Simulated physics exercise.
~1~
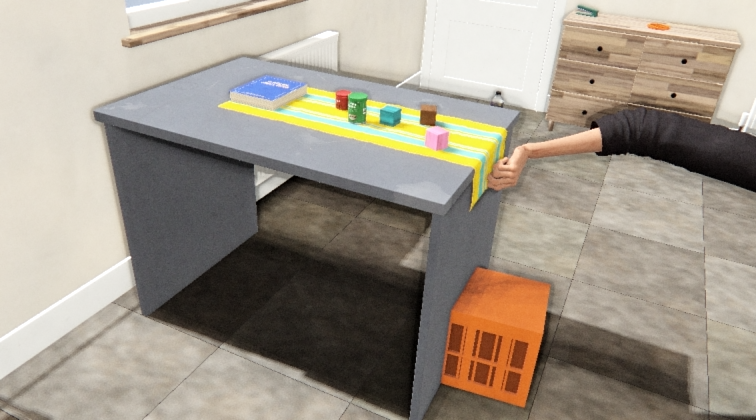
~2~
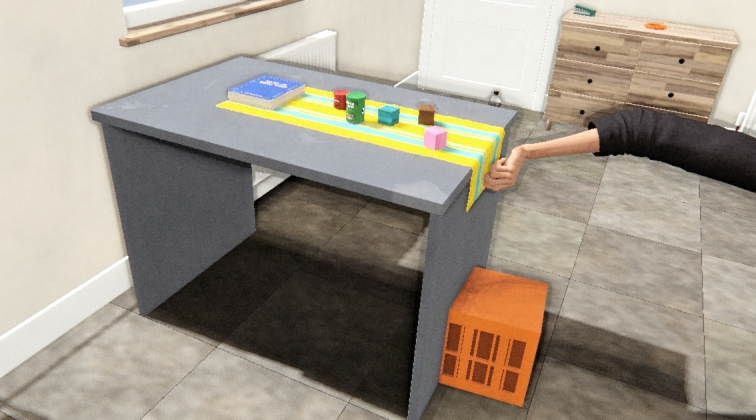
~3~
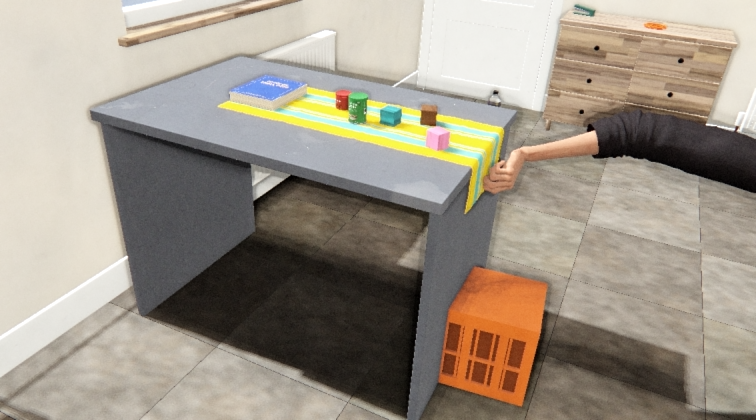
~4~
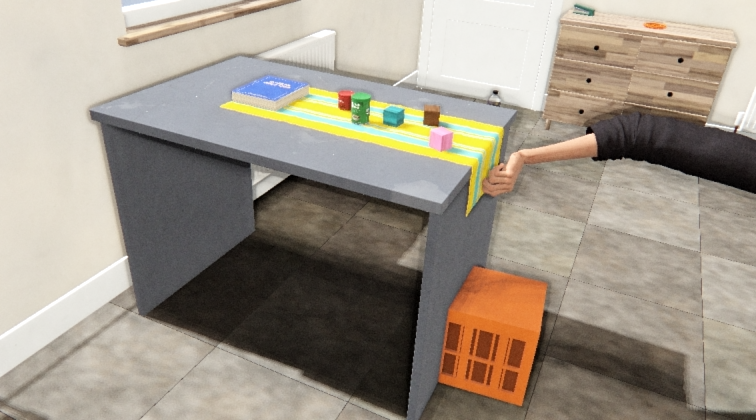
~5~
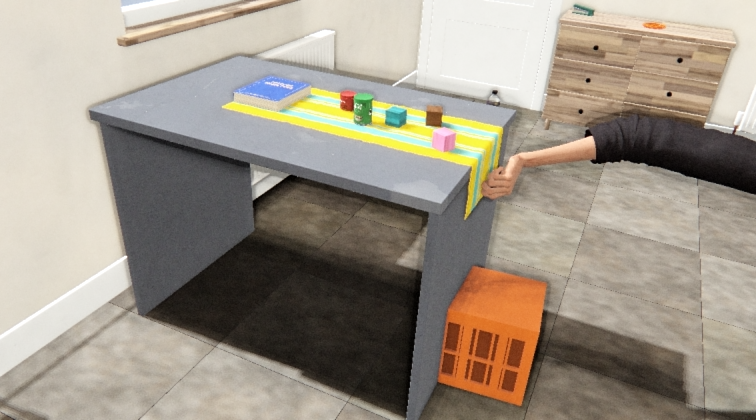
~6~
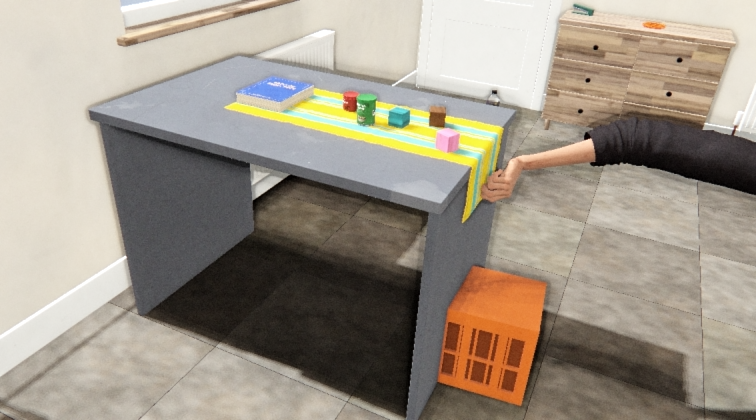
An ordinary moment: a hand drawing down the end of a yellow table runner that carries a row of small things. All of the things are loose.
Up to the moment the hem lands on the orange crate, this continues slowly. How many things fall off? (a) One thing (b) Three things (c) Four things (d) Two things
Answer: B.
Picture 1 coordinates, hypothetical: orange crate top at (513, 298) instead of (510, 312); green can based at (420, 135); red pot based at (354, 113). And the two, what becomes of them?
The green can is lost; the red pot stays put.
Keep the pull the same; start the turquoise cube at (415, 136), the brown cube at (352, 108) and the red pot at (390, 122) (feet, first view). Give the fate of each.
Briefly: Turquoise cube drops; brown cube stays; red pot drops.
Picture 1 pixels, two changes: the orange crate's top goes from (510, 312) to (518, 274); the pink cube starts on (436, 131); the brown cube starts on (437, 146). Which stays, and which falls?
Pink cube is gone, brown cube is gone.
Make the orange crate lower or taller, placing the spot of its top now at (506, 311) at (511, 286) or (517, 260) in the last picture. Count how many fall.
Totals 2, 1.
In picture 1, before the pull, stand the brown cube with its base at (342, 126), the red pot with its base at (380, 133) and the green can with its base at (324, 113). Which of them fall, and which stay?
Each in turn: The brown cube stays aloft, the red pot goes down, the green can stays aloft.
Soon after, hem near (475, 246); pink cube gone.
Then, hem on the crate; pink cube, brown cube and turquoise cube gone.
At rest, hem on the crate; pink cube, brown cube and turquoise cube gone. The answer is three.
